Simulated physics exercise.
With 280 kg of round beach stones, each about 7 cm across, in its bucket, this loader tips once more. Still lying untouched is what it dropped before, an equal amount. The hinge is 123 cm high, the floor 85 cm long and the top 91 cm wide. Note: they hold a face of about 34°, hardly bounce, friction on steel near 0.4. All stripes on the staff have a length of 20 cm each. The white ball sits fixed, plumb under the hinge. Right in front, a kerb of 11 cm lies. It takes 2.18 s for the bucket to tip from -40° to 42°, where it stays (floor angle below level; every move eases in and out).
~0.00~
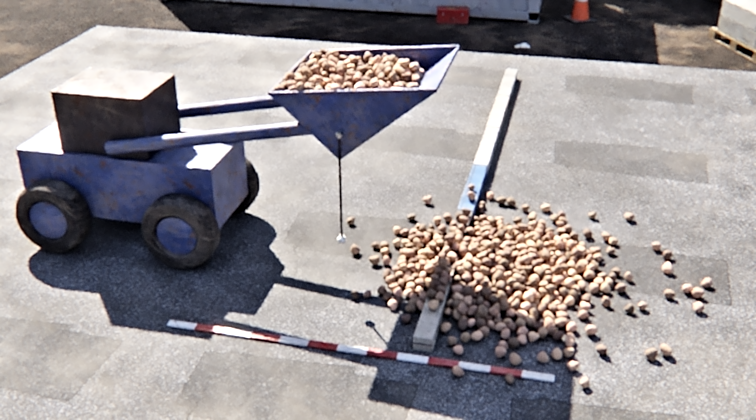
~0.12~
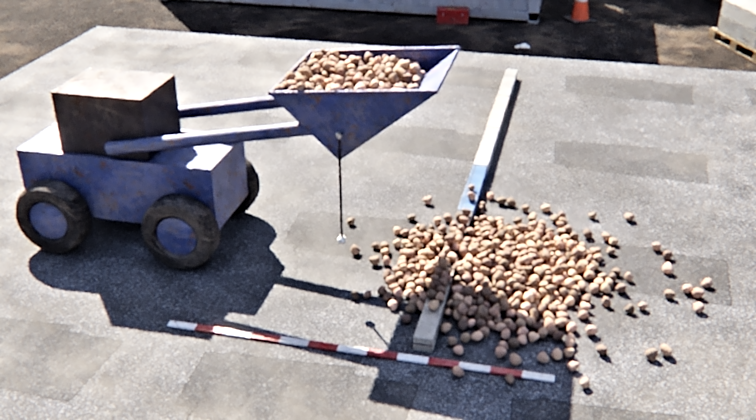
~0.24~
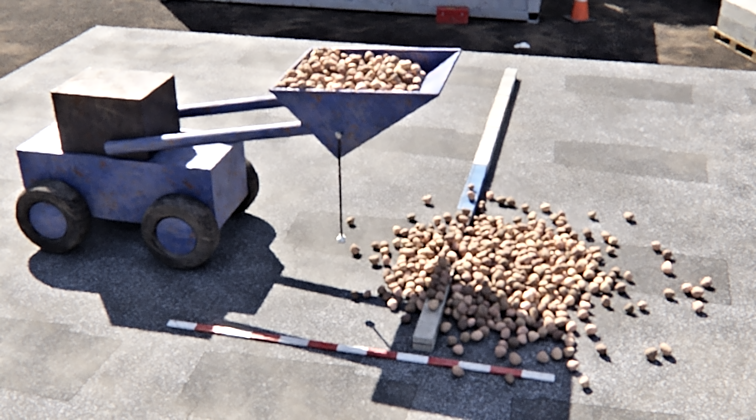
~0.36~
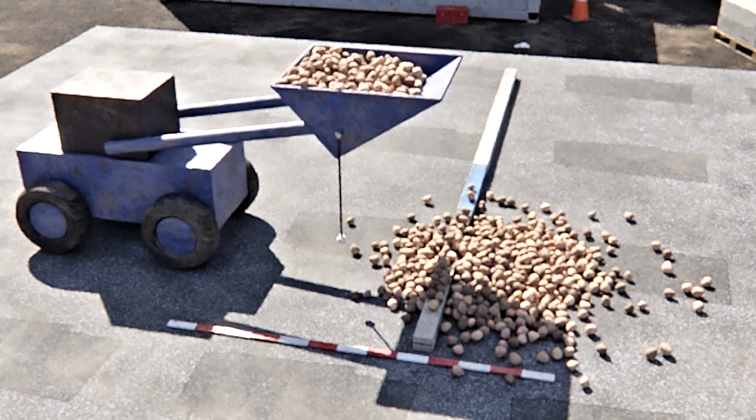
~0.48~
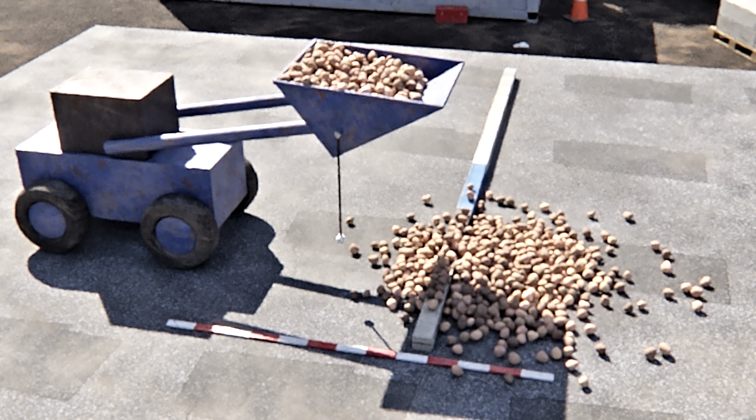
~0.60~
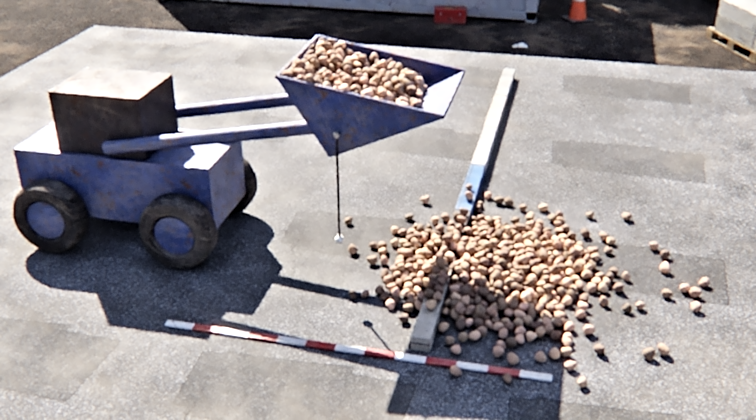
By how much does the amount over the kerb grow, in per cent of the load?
About 78 per cent.
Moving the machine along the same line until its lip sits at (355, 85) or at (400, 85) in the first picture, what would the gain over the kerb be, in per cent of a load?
Roughly 5 per cent, then 30 per cent.
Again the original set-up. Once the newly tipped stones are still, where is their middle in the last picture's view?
I'd point to about (487, 256).
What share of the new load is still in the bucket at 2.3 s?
5 %.
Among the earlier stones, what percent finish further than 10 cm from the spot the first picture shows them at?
About 20 %.
After 1.6 s the floor is at 29°; in per cent of one load, 89 in the bucket, 31 on this side of the kerb, 80 over the kerb; the foremost stones are at (692, 289).
After 2.3 s the floor is at 42°; in per cent of one load, 7 in the bucket, 53 on this side of the kerb, 140 over the kerb; the foremost stones are at (692, 289).
After 2.6 s the floor is at 42°; in per cent of one load, 0 in the bucket, 43 on this side of the kerb, 157 over the kerb; the foremost stones are at (692, 289).
After 5.1 s the floor is at 42°; in per cent of one load, 0 in the bucket, 43 on this side of the kerb, 157 over the kerb; the foremost stones are at (693, 285). Net gain over the kerb, 78.
